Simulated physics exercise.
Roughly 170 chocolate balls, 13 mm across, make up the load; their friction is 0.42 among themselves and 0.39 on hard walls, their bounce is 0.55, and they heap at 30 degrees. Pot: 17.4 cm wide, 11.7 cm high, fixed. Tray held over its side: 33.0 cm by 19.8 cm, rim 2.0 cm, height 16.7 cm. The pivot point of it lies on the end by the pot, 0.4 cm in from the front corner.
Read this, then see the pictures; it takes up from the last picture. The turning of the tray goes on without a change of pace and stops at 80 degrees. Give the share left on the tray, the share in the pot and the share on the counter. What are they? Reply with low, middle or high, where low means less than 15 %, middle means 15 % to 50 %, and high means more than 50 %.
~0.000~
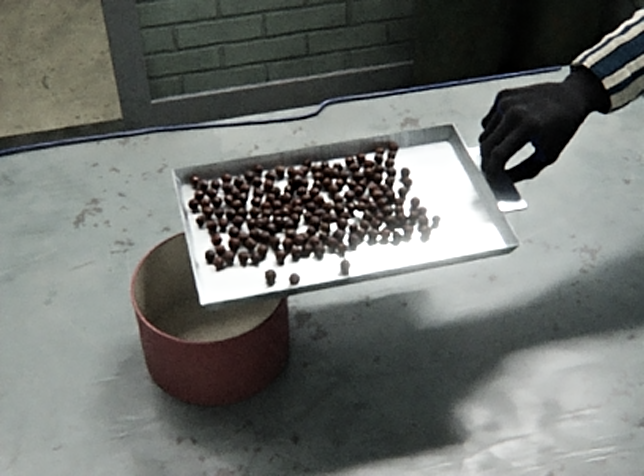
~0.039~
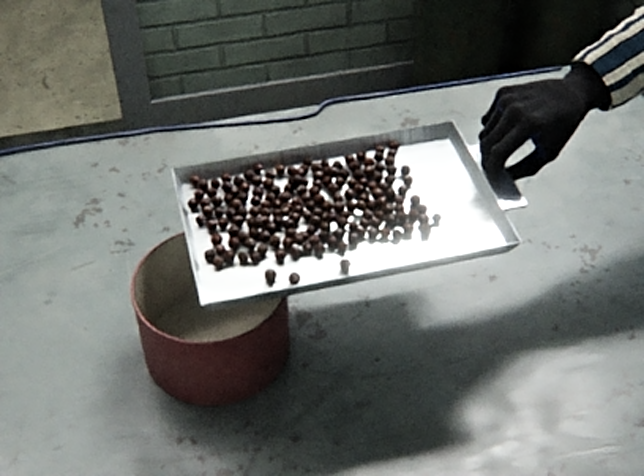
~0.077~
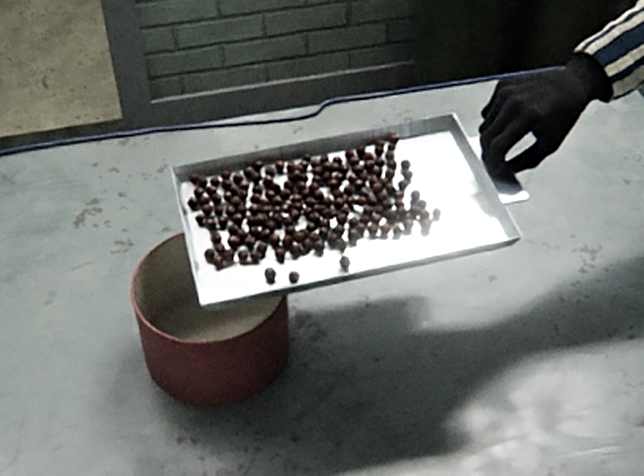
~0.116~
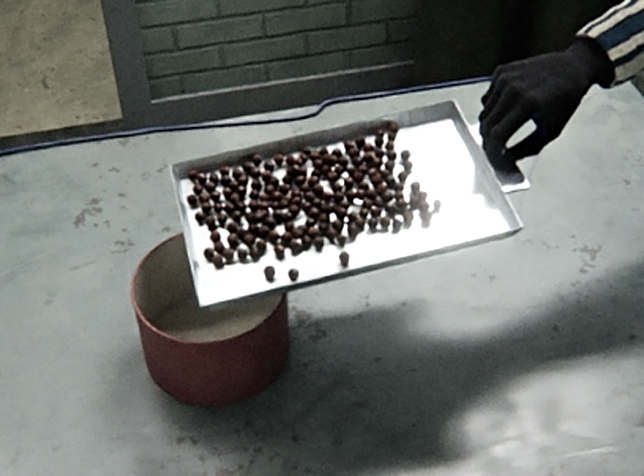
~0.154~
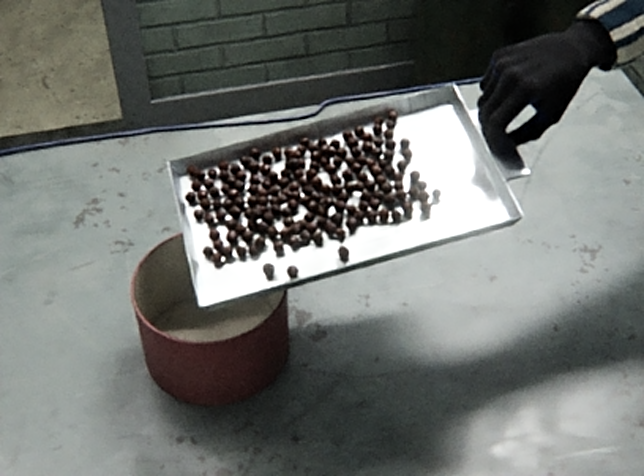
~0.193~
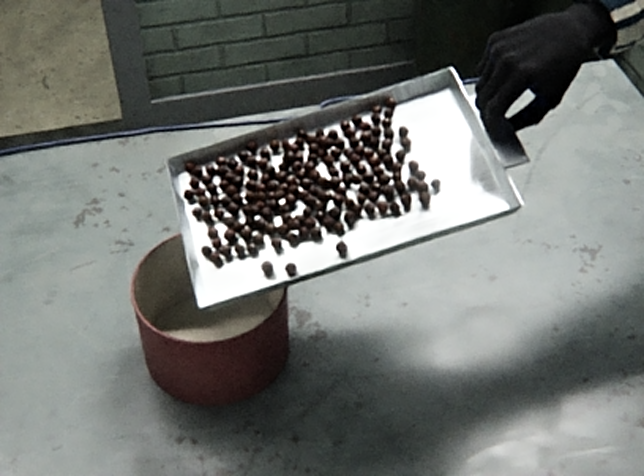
My answer: Tray - low; pot - low; counter - high.
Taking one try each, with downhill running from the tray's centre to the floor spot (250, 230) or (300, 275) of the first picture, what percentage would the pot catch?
Roughly 55 % for the first direction, roughly 0 % for the second.
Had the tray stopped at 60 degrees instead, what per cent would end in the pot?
Around 10 per cent, then.
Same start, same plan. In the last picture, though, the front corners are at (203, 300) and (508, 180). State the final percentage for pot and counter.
Split: Pot = 20, counter = 80.
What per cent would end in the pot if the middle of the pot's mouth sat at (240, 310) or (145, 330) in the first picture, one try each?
Close to 0 in a hundred, then close to 85 in a hundred.
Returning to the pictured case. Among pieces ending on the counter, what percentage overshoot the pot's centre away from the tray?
Share: Around 90 %.
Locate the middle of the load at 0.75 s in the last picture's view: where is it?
At about (185, 267).
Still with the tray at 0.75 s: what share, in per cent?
Estimate: Near 75 in a hundred.
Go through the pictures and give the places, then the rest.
In the first picture, tray tilt 0 degrees, front corners at (208, 298) and (512, 240); middle of the pieces at (311, 207); pot at (209, 282).
In the second picture, tray tilt 1 degrees, front corners at (208, 298) and (512, 238); middle of the pieces at (311, 206).
In the third picture, tray tilt 2 degrees, front corners at (207, 298) and (513, 233); middle of the pieces at (310, 203).
In the fourth picture, tray tilt 6 degrees, front corners at (206, 299) and (514, 223), lowest corner left front; middle of the pieces at (310, 197).
In the fifth picture, tray tilt 9 degrees, front corners at (205, 300) and (514, 212), lowest corner left front; middle of the pieces at (308, 191).
In the sixth picture, tray tilt 13 degrees, front corners at (205, 301) and (514, 201), lowest corner left front; middle of the pieces at (306, 184); pot at (209, 282). The tray's pace is about 100 degrees a second.
Then, at 0.53 s, tilt 46 degrees; the tray holds 100 %, the pot 0 %.
After 0.75 s, tilt 68 degrees; the tray holds 75 %, the pot 0 %.
After 1.08 s, tilt 80 degrees; the tray holds 10 %, the pot 0 %.
At rest (2.2 s), tray 0 %, pot 0 %, counter 100 %.
